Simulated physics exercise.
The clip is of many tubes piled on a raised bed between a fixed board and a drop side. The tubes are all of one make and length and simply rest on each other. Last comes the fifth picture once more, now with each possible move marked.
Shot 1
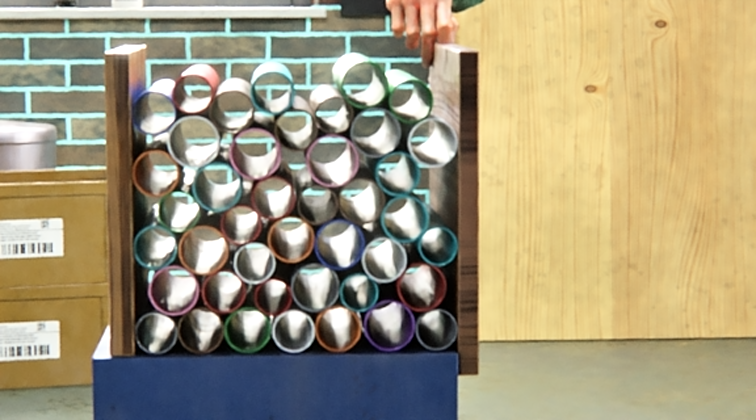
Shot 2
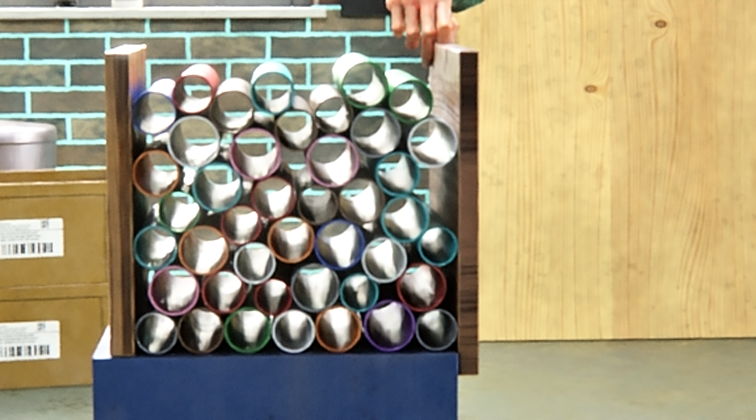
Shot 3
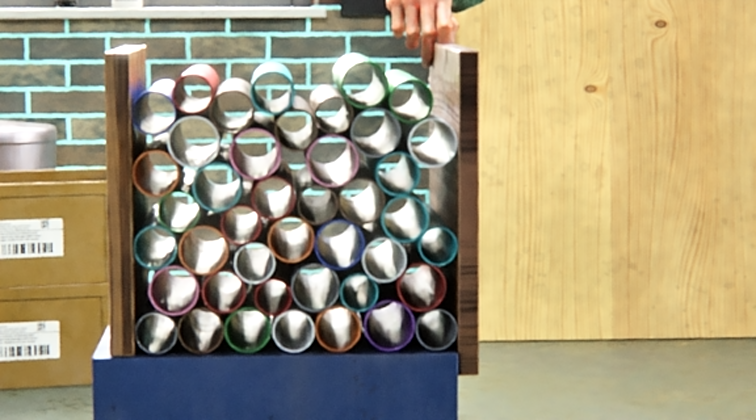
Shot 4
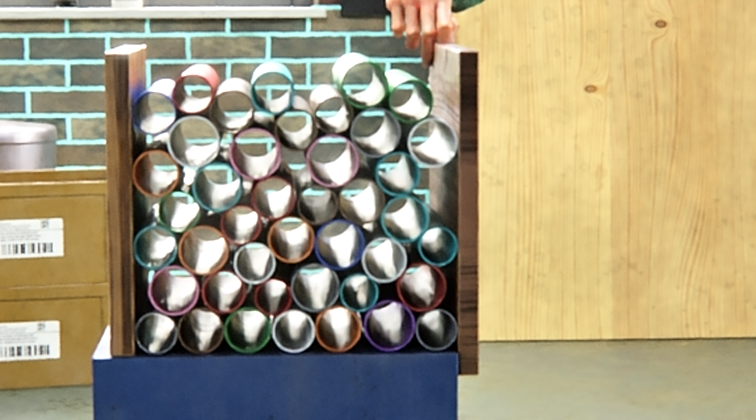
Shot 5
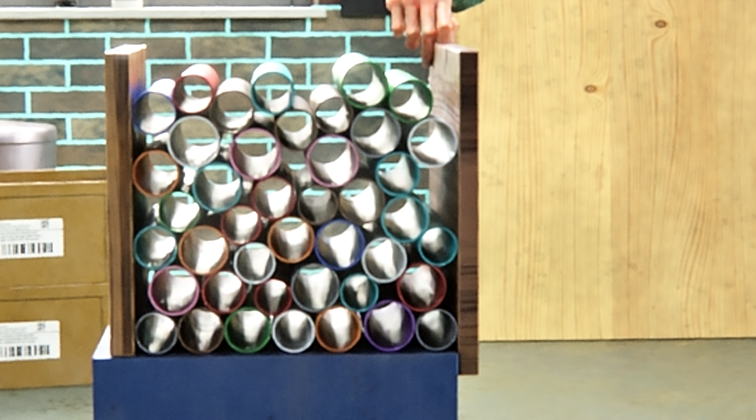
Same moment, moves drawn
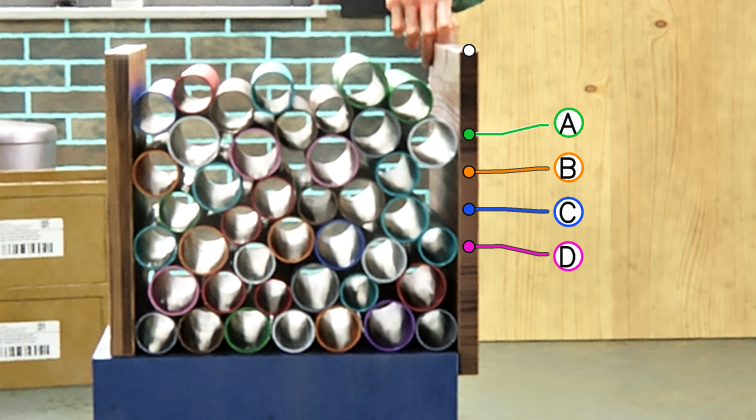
In a room with a brick wall behind, shiny tubes with coloured rims lay piled between two upright boards on a blue base, while a hand rested atop the right board and nothing noticeably moved.
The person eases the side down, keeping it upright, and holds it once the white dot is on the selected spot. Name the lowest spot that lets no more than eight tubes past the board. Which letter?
Slide it to D.
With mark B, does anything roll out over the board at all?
No, at B.
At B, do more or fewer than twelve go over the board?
Fewer than twelve.
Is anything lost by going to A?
No.
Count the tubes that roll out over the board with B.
With B, none.
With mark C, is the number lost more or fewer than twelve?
At C, fewer than twelve.
On the copy, A at (469, 134); B at (469, 172); C at (469, 210); D at (469, 247); the white dot at (469, 51).
On D. First, top of the board (458, 155).
Then, top of the board (458, 246).
Finally, top of the board (458, 246), six out over the board.
By contrast, A none out over the board; B none out over the board; C none out over the board.
